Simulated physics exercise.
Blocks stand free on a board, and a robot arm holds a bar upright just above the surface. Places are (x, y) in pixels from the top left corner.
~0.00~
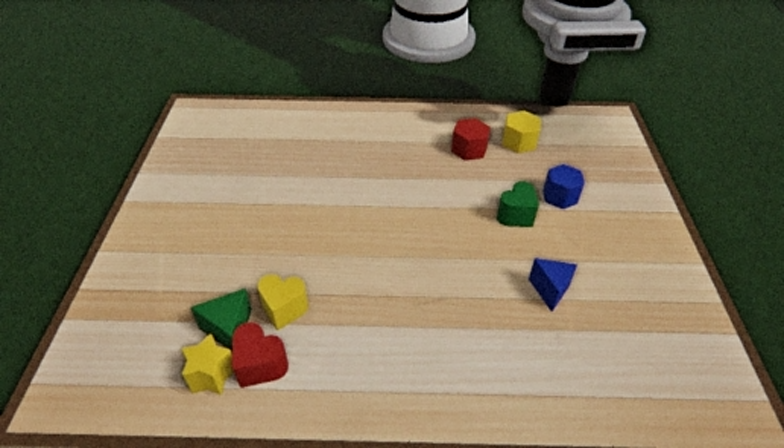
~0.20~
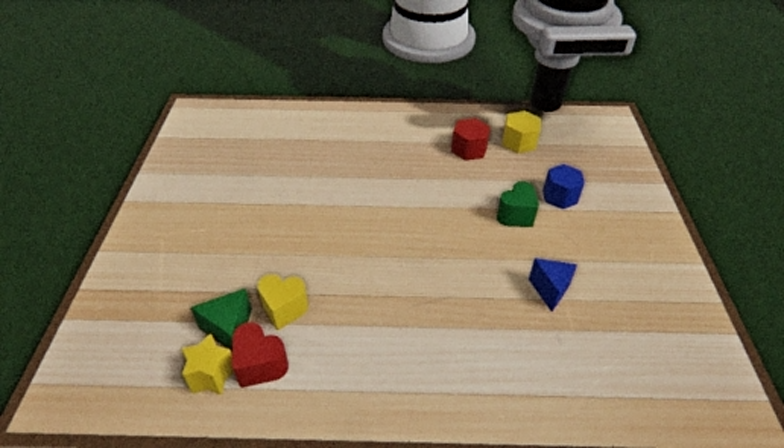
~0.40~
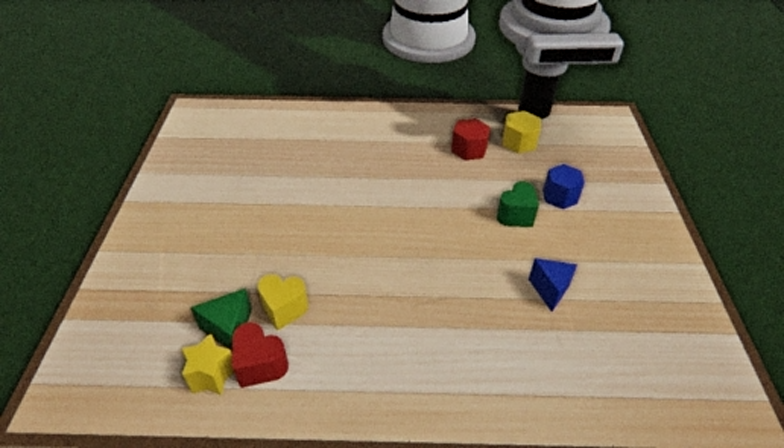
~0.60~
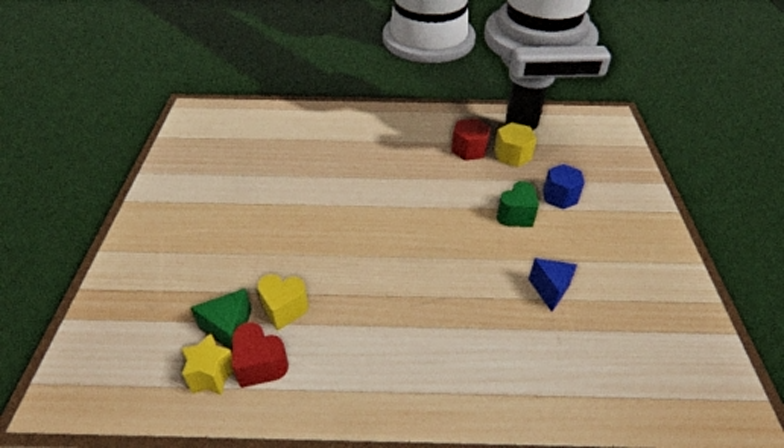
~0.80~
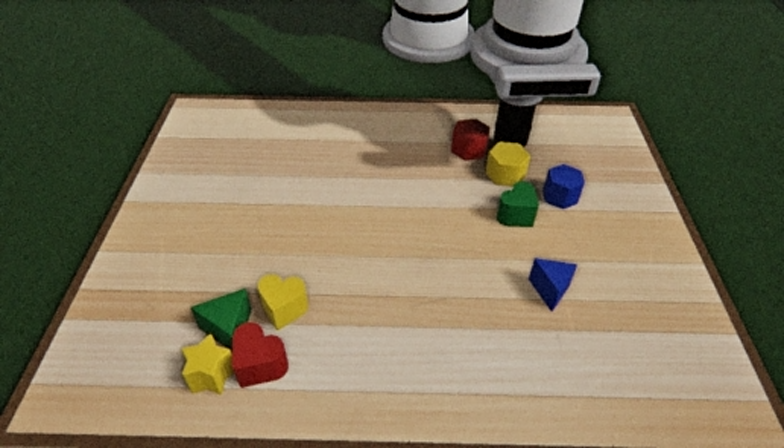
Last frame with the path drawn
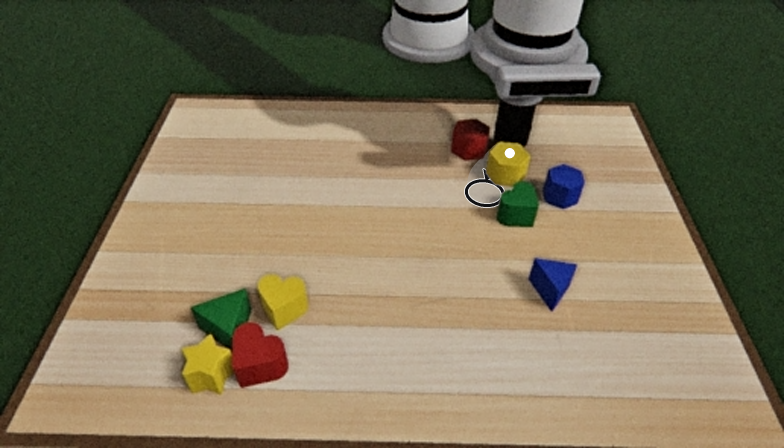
At first, colourful blocks rest in two loose groups on a striped wooden board while a robot arm holds a dark bar upright at the far edge. The arm moves the bar slightly left toward the yellow six-sided block, then pushes that block toward the viewer, close to the green heart.
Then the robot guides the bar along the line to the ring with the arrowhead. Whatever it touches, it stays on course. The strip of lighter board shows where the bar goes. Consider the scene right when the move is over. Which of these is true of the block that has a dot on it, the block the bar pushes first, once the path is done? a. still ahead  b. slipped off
Choice a: Still ahead.
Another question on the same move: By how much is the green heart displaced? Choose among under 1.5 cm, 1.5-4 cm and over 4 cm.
Travels 1.5 to 4 cm.
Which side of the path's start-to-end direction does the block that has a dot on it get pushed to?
Seen from start to end, it moves left.
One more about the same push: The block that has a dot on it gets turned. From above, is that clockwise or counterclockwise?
It spins anti-clockwise.
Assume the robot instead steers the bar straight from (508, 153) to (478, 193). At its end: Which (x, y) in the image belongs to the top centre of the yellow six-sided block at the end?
The middle of the upper face of the yellow six-sided block will lie at about (501, 198) in the picture.
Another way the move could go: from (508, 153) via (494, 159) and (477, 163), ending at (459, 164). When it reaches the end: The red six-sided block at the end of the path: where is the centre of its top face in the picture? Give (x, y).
At the end it should sit near (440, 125).
Drawn move, from (508, 153) by way of (491, 170) to (485, 193); the dot is on the yellow six-sided block.
The first path, step by step. Halfway along, bar (493, 158); yellow six-sided block (502, 174), turned 25° anticlockwise; green heart (522, 197).
At the end, bar (487, 181); red six-sided block still; yellow six-sided block (507, 198), turned 55° anticlockwise; green heart (535, 216).
